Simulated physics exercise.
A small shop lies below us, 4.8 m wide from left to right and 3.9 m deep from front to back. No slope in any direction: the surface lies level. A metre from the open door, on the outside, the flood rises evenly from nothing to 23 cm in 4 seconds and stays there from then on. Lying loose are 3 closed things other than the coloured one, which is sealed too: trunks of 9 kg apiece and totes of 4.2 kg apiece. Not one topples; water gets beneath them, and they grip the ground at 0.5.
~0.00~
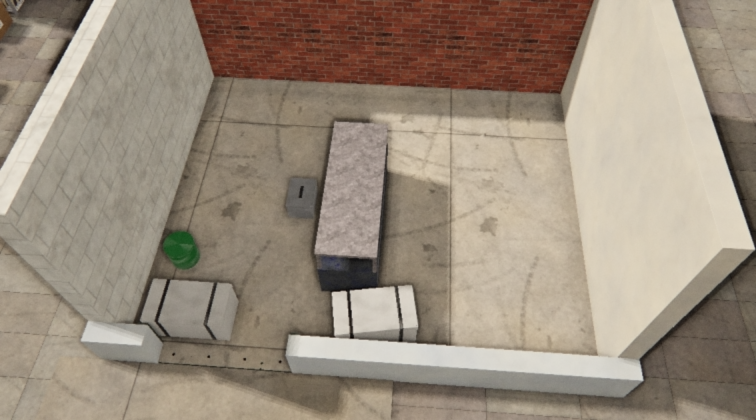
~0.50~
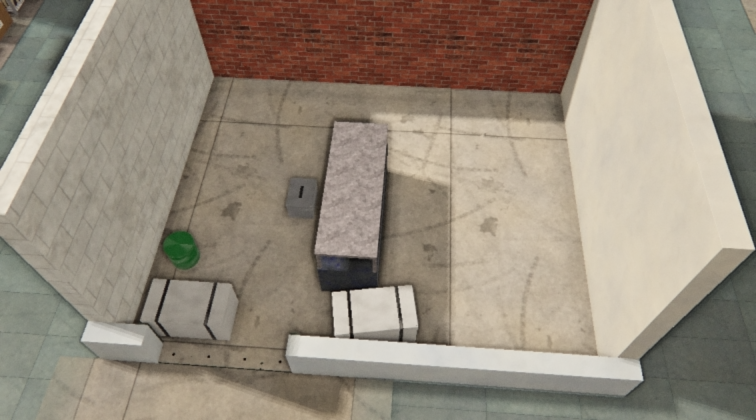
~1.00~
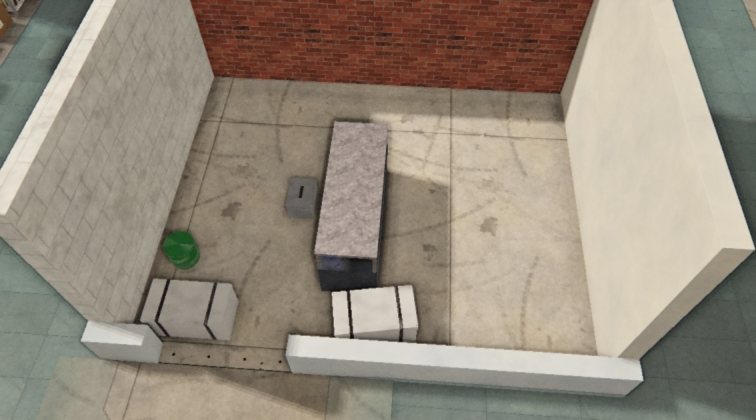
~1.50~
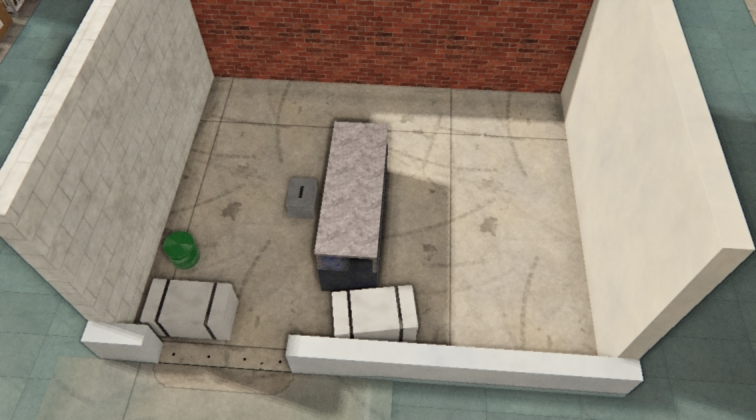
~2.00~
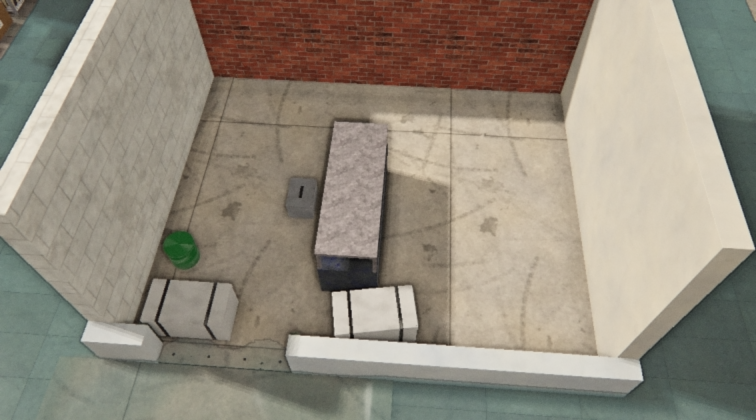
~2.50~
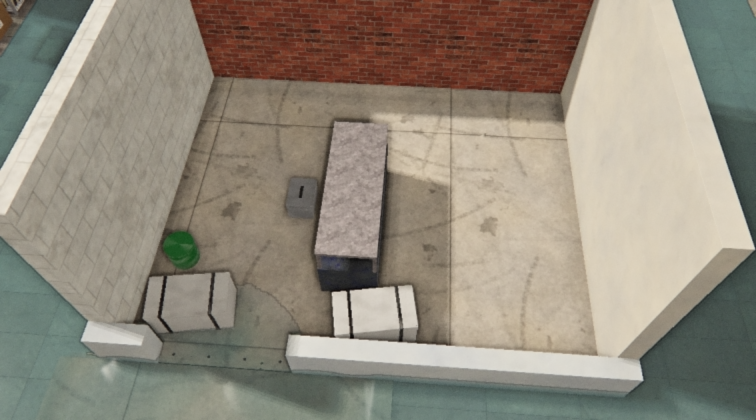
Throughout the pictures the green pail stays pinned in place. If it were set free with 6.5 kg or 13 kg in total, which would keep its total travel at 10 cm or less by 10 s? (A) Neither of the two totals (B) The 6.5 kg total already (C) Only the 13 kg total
The answer is A.
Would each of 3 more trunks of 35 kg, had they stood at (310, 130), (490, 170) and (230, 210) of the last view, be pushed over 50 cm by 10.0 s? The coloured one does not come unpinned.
Note, in sequence: Exceeded, not exceeded, exceeded.
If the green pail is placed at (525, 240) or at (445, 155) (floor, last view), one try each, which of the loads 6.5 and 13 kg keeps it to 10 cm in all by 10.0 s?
One by one: The small mass suffices; only the big mass suffices.
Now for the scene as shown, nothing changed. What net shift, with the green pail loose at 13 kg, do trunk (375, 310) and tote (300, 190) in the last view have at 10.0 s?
In turn: 10 cm, 300 cm.
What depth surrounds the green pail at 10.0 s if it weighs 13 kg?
Around 15 cm.
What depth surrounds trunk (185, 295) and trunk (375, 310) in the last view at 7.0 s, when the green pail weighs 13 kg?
8 and 2 cm.
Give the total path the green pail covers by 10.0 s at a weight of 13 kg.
Total distance: Near 140 cm.
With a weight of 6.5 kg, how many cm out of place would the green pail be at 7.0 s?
Shift: About 250 cm.
After 3.5 s the green pail would be 5 cm from its start with 6.5 kg and 1 cm from its start with 13 kg; 2 cm of water round it then.
After 4.5 s the green pail would be 37 cm from its start with 6.5 kg and 4 cm from its start with 13 kg; 7 cm of water round it then.
After 7.0 s the green pail would be 247 cm from its start with 6.5 kg and 88 cm from its start with 13 kg; 8 cm of water round it then.
After 10.0 s the green pail would be 266 cm from its start with 6.5 kg and 79 cm from its start with 13 kg; 15 cm of water round it then.
